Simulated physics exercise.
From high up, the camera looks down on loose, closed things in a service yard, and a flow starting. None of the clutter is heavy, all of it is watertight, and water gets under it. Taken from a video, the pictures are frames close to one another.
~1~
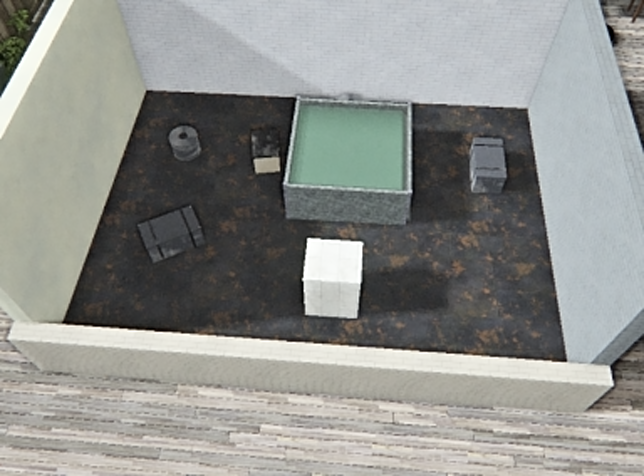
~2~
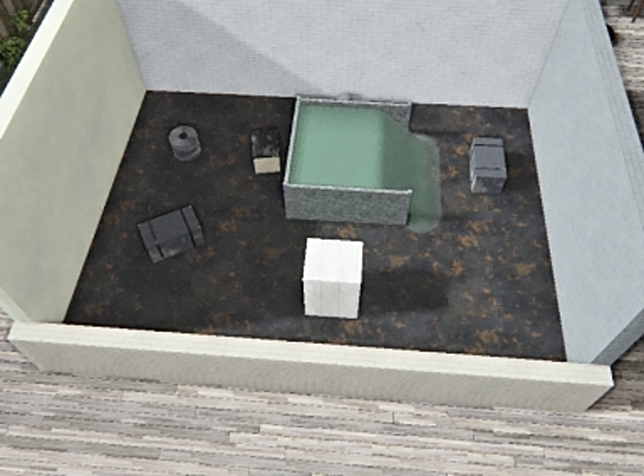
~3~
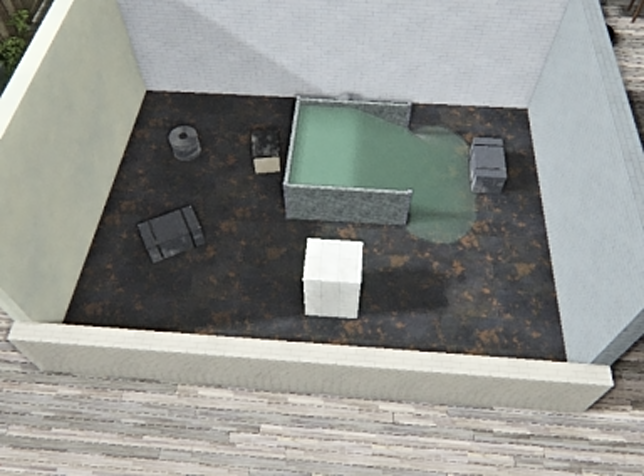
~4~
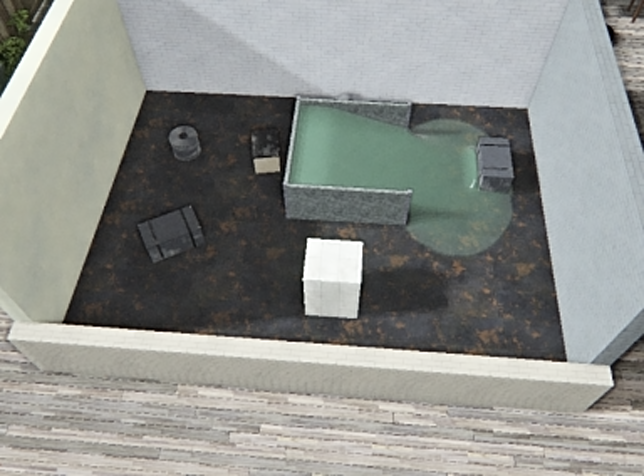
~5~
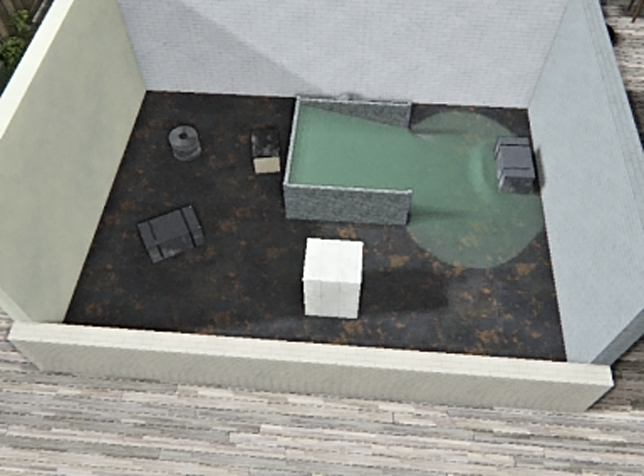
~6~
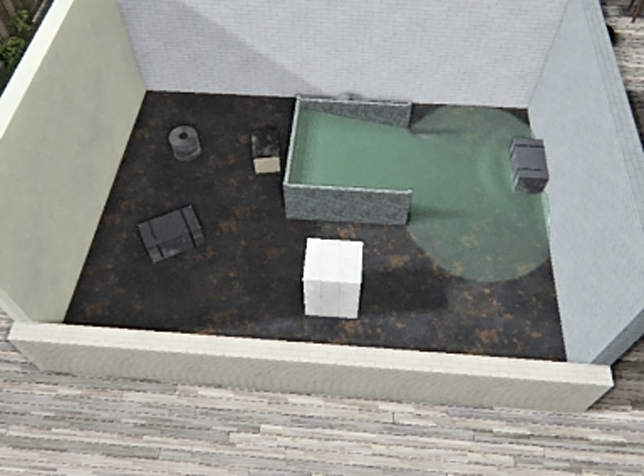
Green water pouring from an open-sided tank in a walled yard, spreading across the dark floor and pushing a grey trunk right.
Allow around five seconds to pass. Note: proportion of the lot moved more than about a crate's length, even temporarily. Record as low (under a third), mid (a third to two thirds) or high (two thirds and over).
Mid.
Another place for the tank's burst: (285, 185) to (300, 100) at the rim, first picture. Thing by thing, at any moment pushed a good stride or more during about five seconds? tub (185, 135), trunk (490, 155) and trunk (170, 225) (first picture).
Taking them one at a time, the first gets shoved clear, the second not displaced that far and the third gets shoved clear.
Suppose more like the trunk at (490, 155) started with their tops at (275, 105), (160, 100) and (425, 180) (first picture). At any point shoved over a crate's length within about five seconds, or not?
Results - 1: Ends up far away; 2: Doesn't go far; 3: Ends up far away.
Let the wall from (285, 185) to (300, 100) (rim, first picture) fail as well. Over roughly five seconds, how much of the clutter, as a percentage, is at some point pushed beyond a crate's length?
I'd put it around 80 percent.
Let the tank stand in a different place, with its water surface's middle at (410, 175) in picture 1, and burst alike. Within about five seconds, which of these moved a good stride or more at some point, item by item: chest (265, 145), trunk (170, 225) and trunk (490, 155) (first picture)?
In order: Went well off, remained close by, went well off.
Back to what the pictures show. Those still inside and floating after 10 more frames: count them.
Well, I'd say 1.
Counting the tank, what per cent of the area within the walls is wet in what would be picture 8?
I make it 30 per cent.
A moment on, 1 of 5 are well off their spots; 1 afloat.
Next, 1 of 5 are well off their spots; 1 afloat.
Later, 2 of 5 are well off their spots; 2 afloat.
In the end, 2 of 5 are well off their spots, and 2 have been at some point; 2 afloat.
